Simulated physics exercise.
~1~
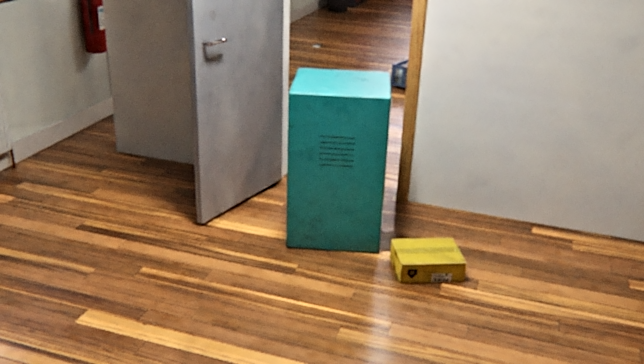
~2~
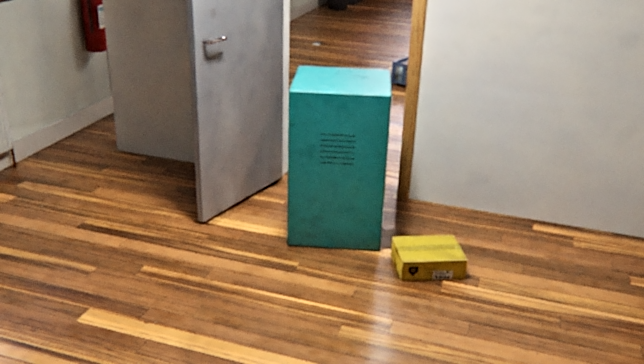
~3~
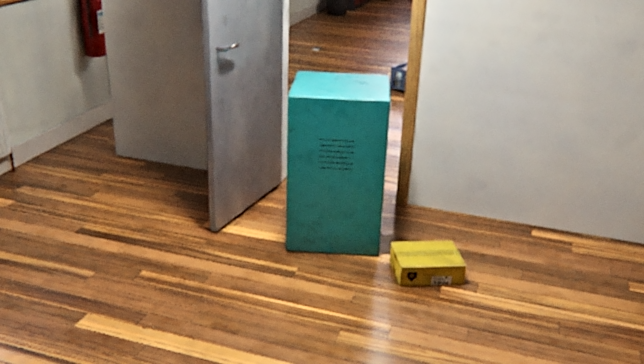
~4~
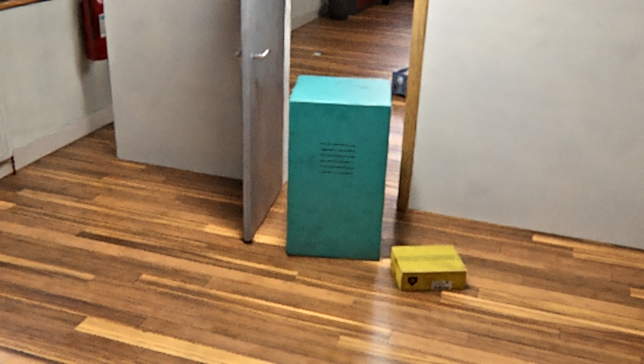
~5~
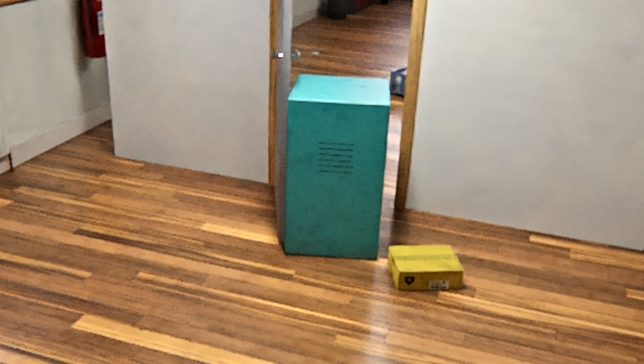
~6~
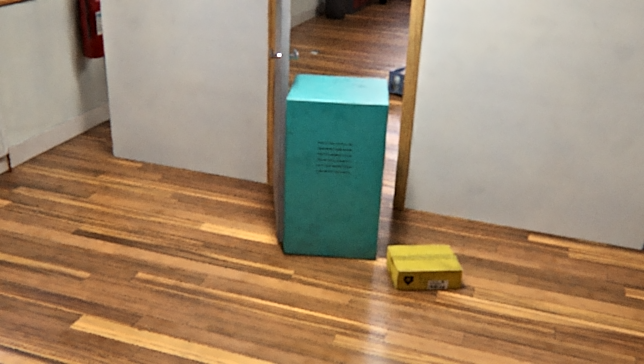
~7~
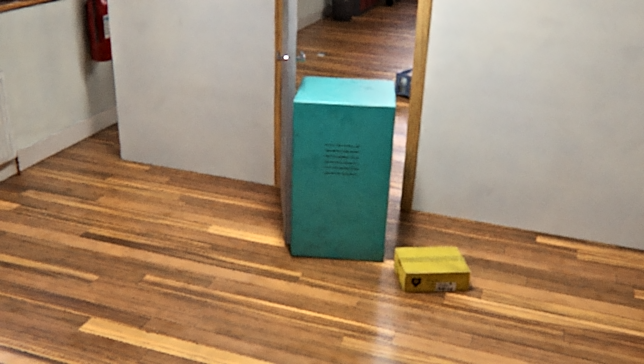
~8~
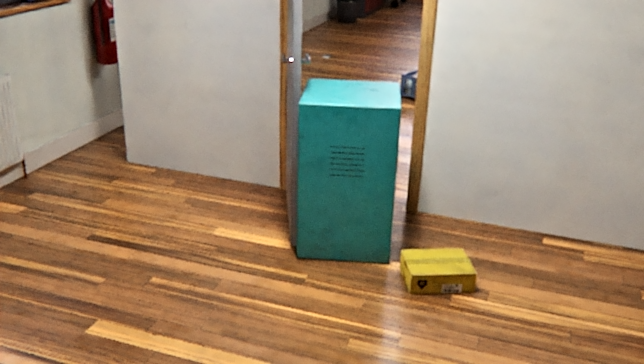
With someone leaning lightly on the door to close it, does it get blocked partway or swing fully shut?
The door gets blocked partway, because the turquoise cabinet is standing in its path.
Grey door swinging partway toward closing and stopping beside a turquoise cabinet in the doorway, with a yellow box resting nearby.
